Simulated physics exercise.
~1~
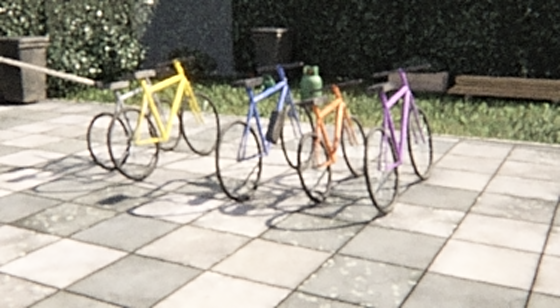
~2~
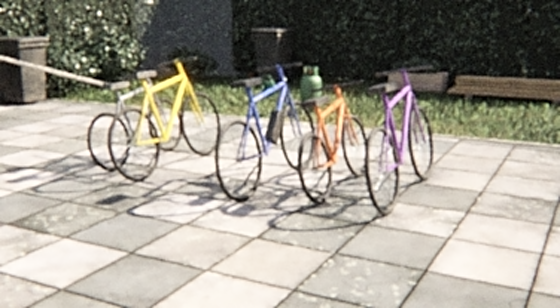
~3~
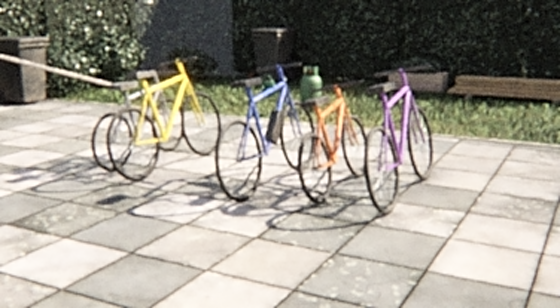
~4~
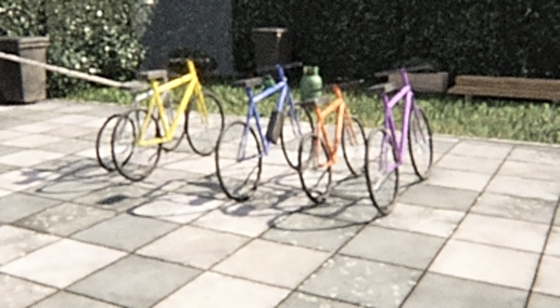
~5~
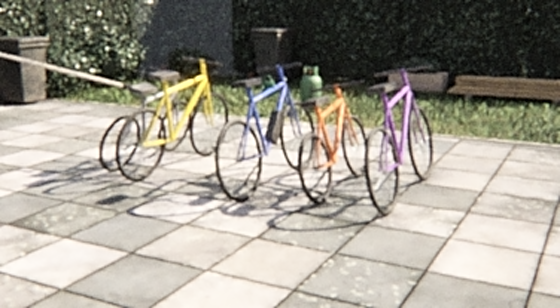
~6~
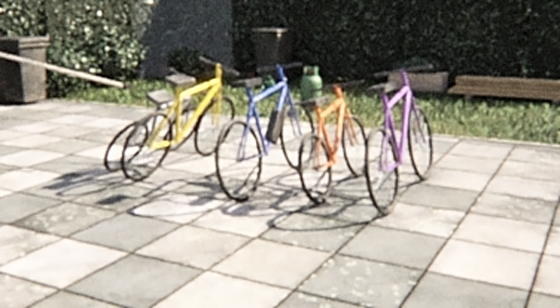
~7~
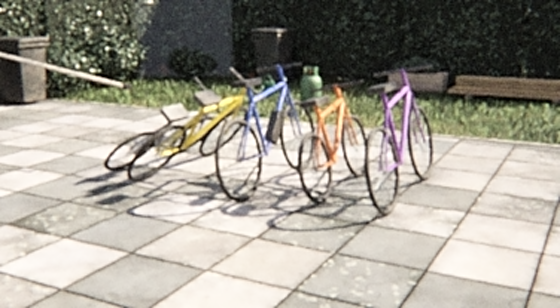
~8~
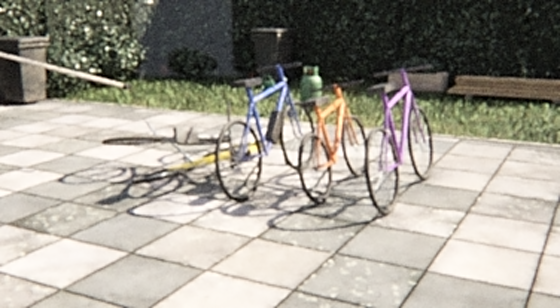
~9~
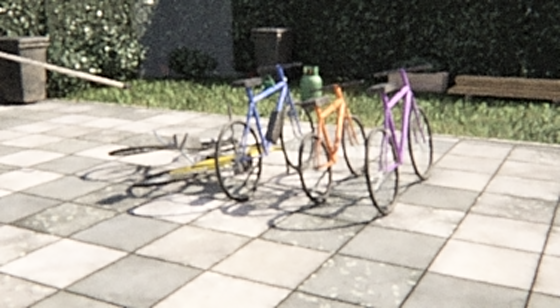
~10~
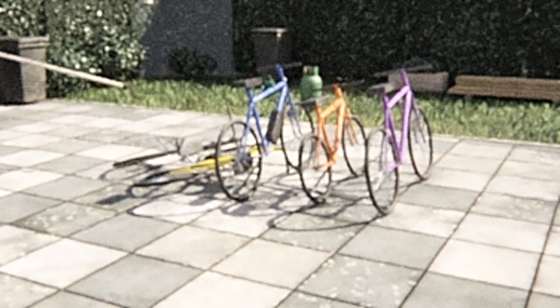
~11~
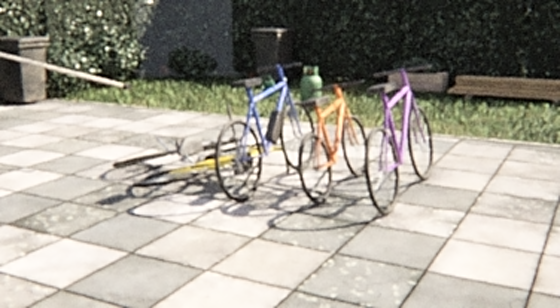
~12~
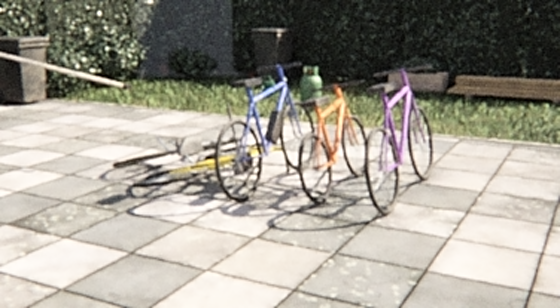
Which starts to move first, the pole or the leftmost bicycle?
The pole starts to move first, and the leftmost bicycle begins to tip only after that.
In the video, a pole at the left moves slightly right toward a row of five bicycles on a paved yard, and the leftmost bicycle and the yellow one beside it tip over to the right. They end up down on the paving while the blue, orange and purple bicycles stay standing.
